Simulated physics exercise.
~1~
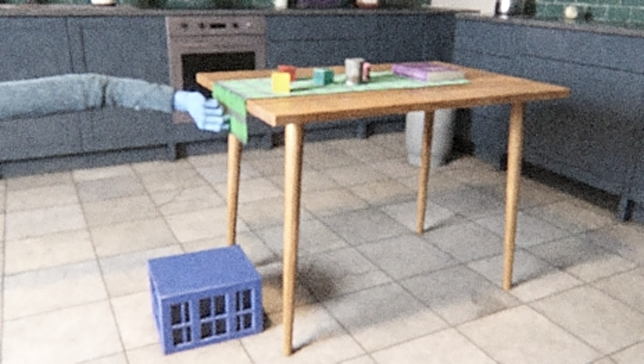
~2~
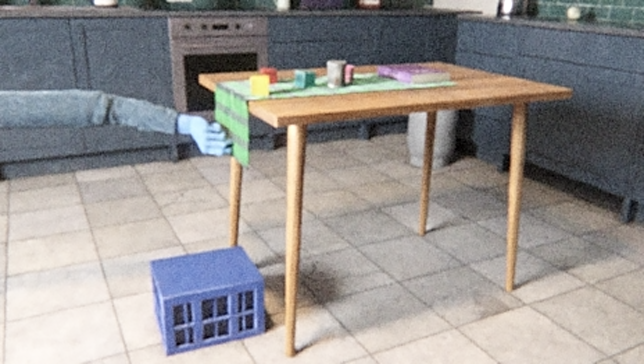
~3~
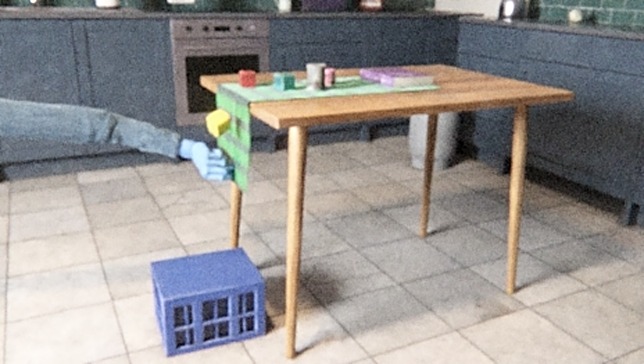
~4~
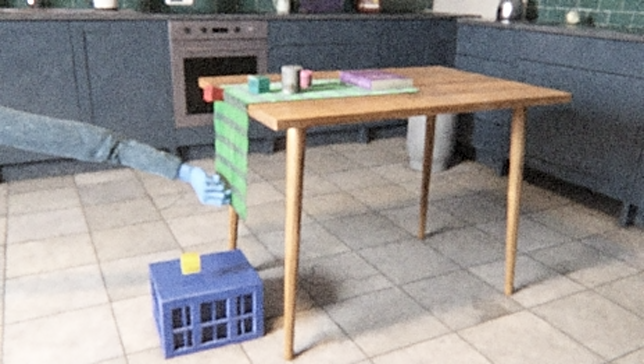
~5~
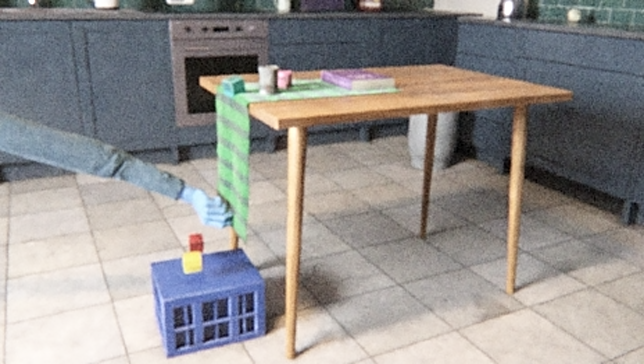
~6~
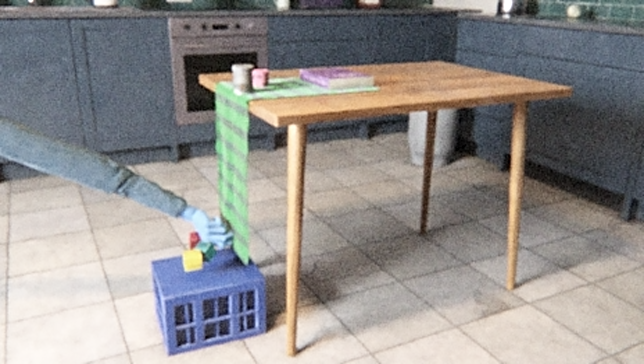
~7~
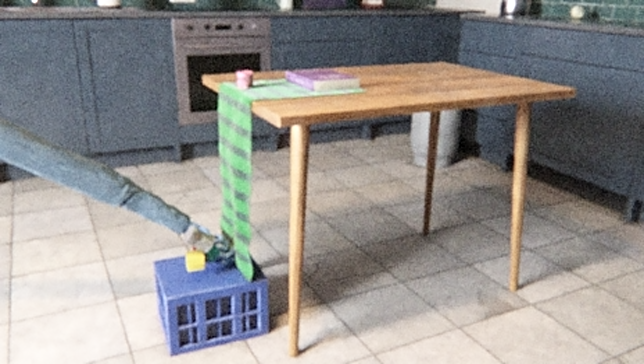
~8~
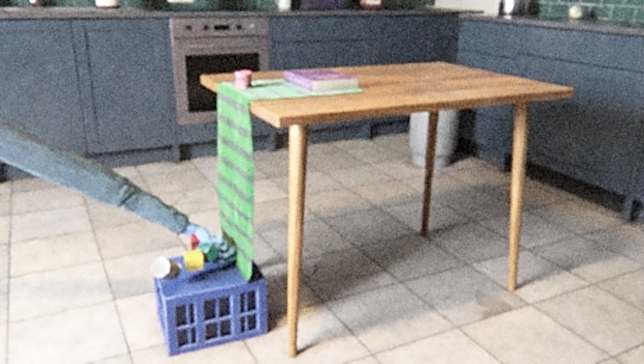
In a kitchen, a hand pulls a green cloth down, dropping four things onto a crate.
